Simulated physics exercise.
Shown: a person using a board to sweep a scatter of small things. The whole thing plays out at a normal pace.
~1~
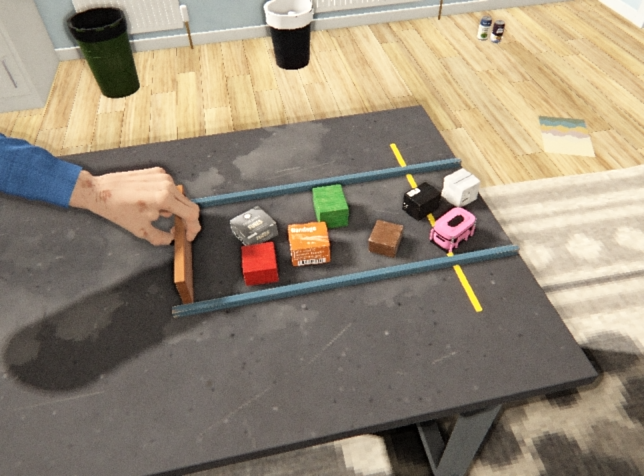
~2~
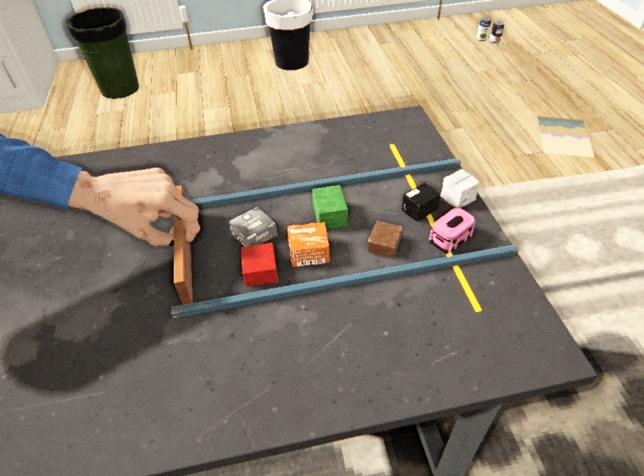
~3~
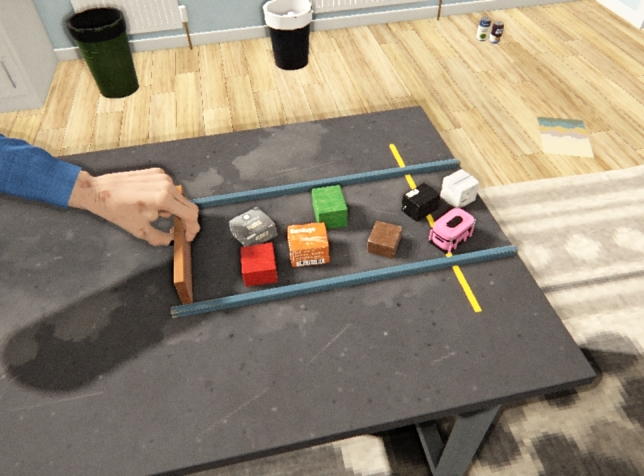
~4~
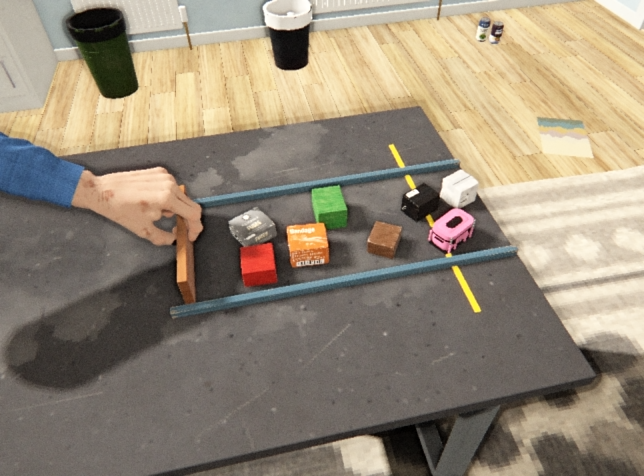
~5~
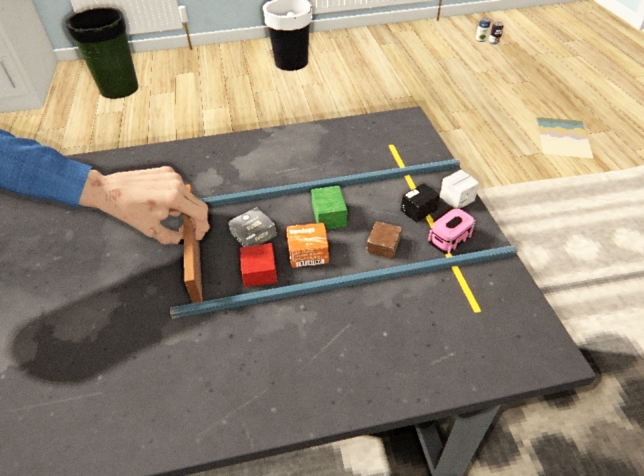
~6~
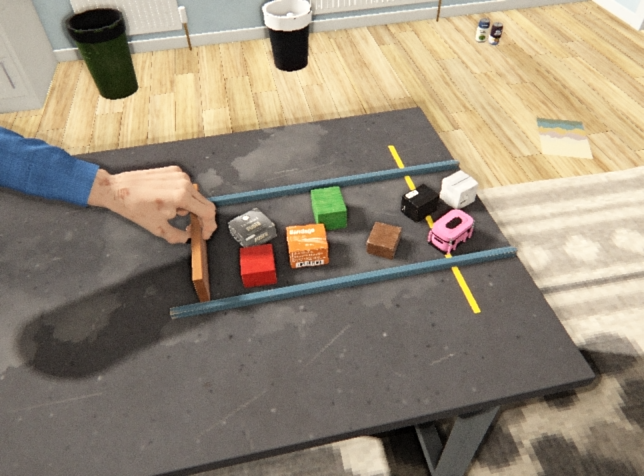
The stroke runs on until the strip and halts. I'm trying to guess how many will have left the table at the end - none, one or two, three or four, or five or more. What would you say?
I would say three or four.
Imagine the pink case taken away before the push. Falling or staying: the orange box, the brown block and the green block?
The orange box remains up, the brown block comes down, the green block does not fall.
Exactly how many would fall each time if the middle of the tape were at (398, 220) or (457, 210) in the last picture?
Down on the floor: 2 and 6.
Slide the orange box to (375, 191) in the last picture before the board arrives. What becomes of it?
Placed like that, it is gone.
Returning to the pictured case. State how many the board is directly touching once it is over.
The answer is 2.
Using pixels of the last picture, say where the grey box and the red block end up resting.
Final spots - grey box (441, 203), red block (455, 231).
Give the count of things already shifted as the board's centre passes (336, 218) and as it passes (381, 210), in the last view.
Tally: First 6; then 8.
Soon after, none off yet; white box at rest near (459, 191); pink case at rest near (451, 231); black box at rest near (420, 203).
After that, none off yet; white box at rest near (459, 191); pink case moving near (458, 230); black box at rest near (420, 203).
And then, none off yet; white box displaced about its own width near (483, 186); pink case tilting a little near (514, 224); black box displaced about its own width near (463, 199).
In the end, the number that fall off is three or four; gone, brown block, black box, pink case and white box.
